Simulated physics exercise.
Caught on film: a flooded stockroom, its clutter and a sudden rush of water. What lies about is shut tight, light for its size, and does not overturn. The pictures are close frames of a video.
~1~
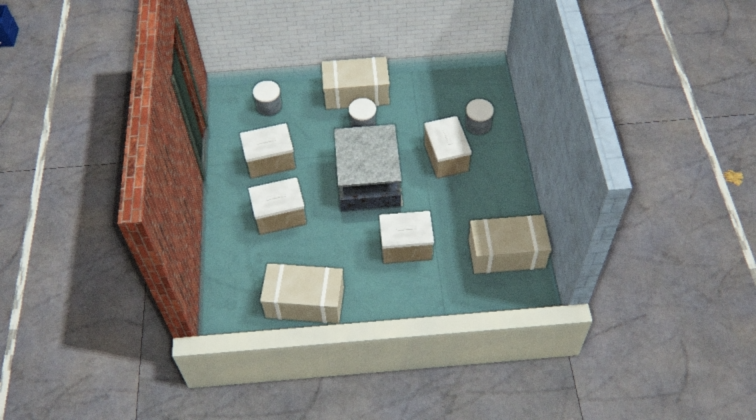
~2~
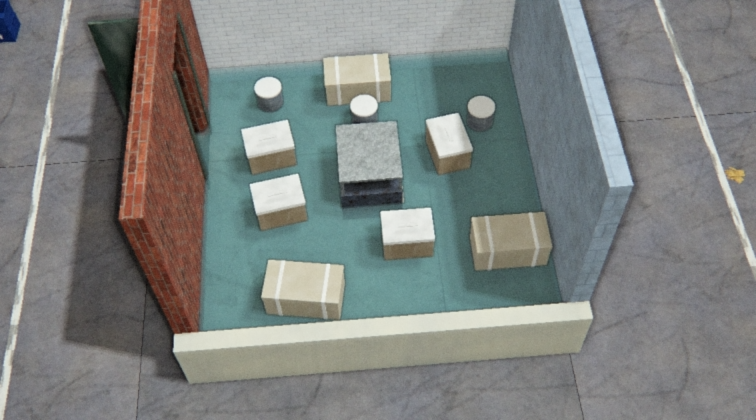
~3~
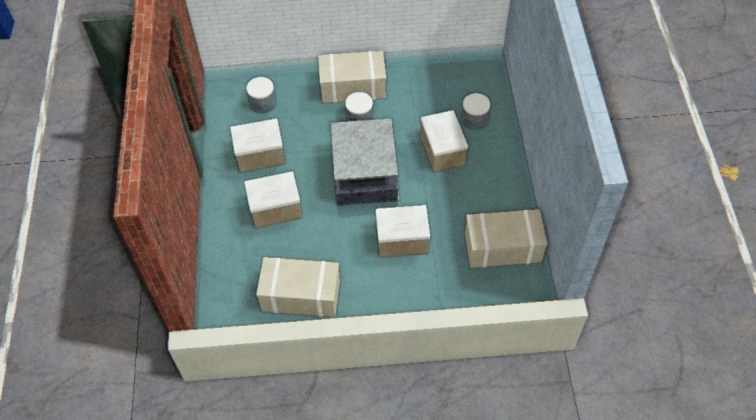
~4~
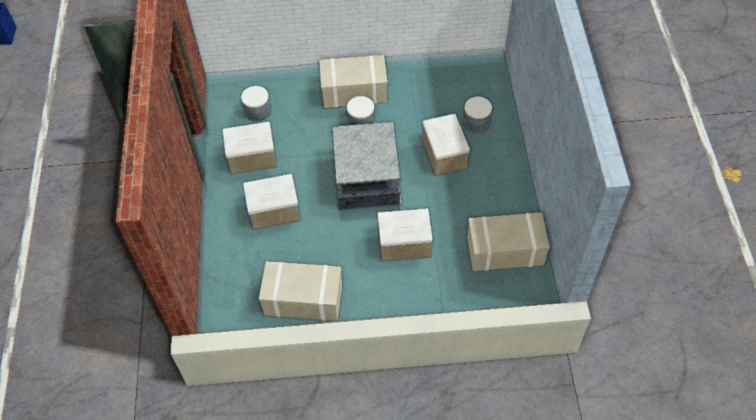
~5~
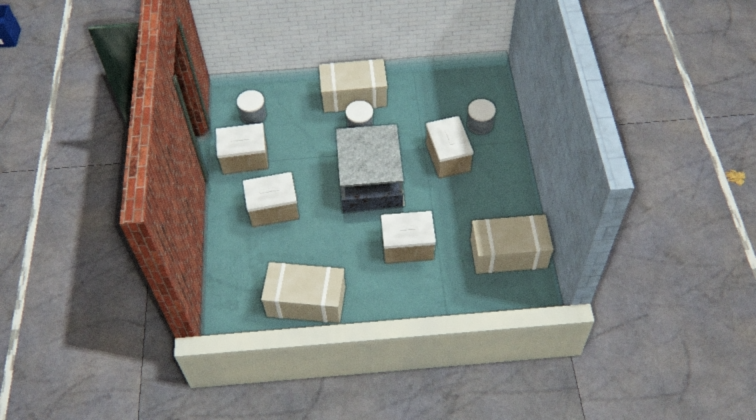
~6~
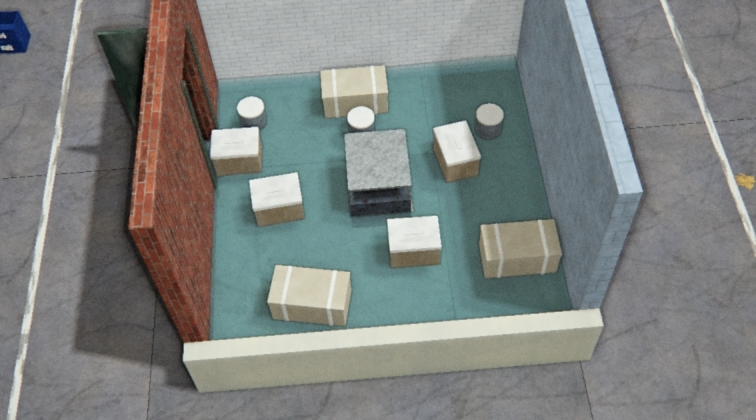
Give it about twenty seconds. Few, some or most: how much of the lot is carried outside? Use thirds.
That comes to one to two thirds.
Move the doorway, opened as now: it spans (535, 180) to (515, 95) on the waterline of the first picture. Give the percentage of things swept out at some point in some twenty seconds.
About 80 per cent.
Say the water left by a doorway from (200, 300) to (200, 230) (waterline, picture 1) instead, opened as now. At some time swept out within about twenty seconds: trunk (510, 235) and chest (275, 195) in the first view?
As listed: Left behind, yes.
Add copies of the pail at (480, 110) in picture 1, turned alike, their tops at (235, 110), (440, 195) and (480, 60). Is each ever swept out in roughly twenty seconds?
One after the other: Washed out, left behind, inside.
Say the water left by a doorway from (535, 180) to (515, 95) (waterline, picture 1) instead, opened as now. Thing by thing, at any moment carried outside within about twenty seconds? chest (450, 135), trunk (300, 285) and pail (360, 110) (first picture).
As listed: Through, inside, through.
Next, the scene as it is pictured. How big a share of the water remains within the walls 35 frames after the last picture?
Roughly 58 per cent.
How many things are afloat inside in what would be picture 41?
6 of them.
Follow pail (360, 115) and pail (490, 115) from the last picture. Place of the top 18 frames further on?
Close to (251, 131) and (463, 104).
A moment on, 2 of 10 are out; 8 afloat.
Next, 3 of 10 are out; 7 afloat.
Later, 4 of 10 are out; 6 afloat.
In the end, 4 of 10 are out; 6 afloat.
